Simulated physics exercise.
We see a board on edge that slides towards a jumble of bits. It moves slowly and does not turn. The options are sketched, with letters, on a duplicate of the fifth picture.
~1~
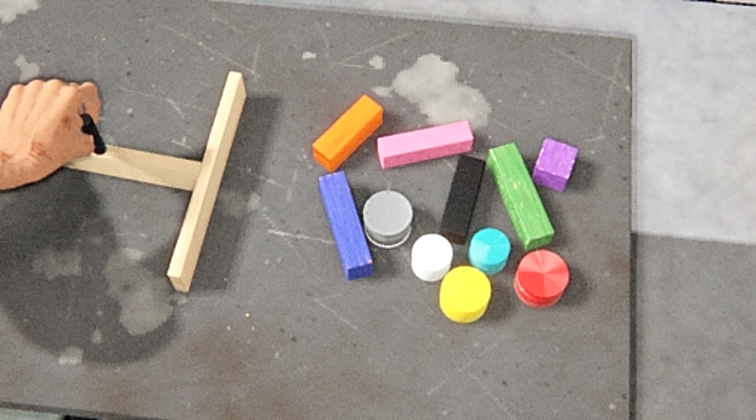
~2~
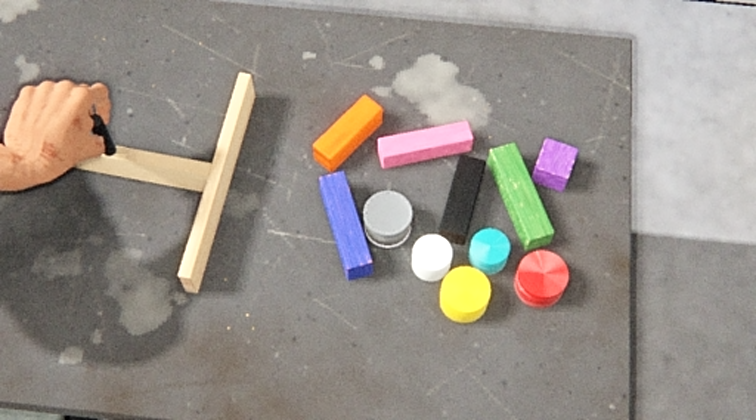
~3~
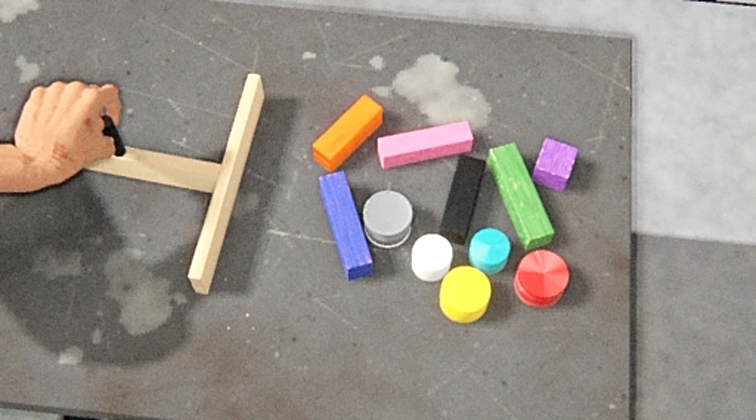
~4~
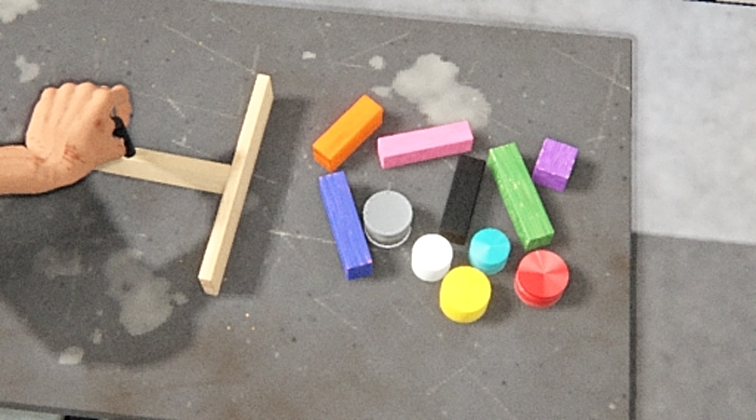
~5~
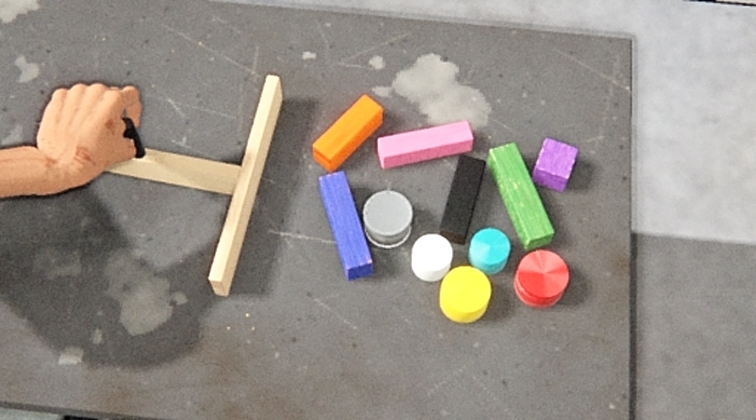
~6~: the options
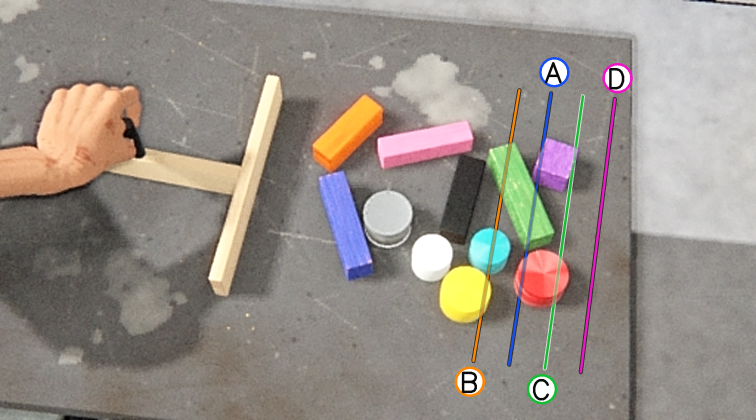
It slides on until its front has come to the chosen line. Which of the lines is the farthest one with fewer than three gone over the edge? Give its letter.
A.
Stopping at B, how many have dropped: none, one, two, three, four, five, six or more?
By then, none.
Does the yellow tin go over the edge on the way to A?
By then, no.
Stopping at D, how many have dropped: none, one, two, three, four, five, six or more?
Six or more.
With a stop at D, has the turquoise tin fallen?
By then, yes.
On the copy, A at (531, 221); B at (498, 218); C at (565, 224); D at (599, 228).
On A. First, board (348, 183); orange stick (382, 135); pink bar (440, 145).
Then, board (451, 193); red tin (564, 294); purple block (567, 160).
Finally, board (532, 201); green bar (629, 203); purple block (627, 147); none fallen.
By contrast, B is within the limit but short; C drops four; D drops seven.
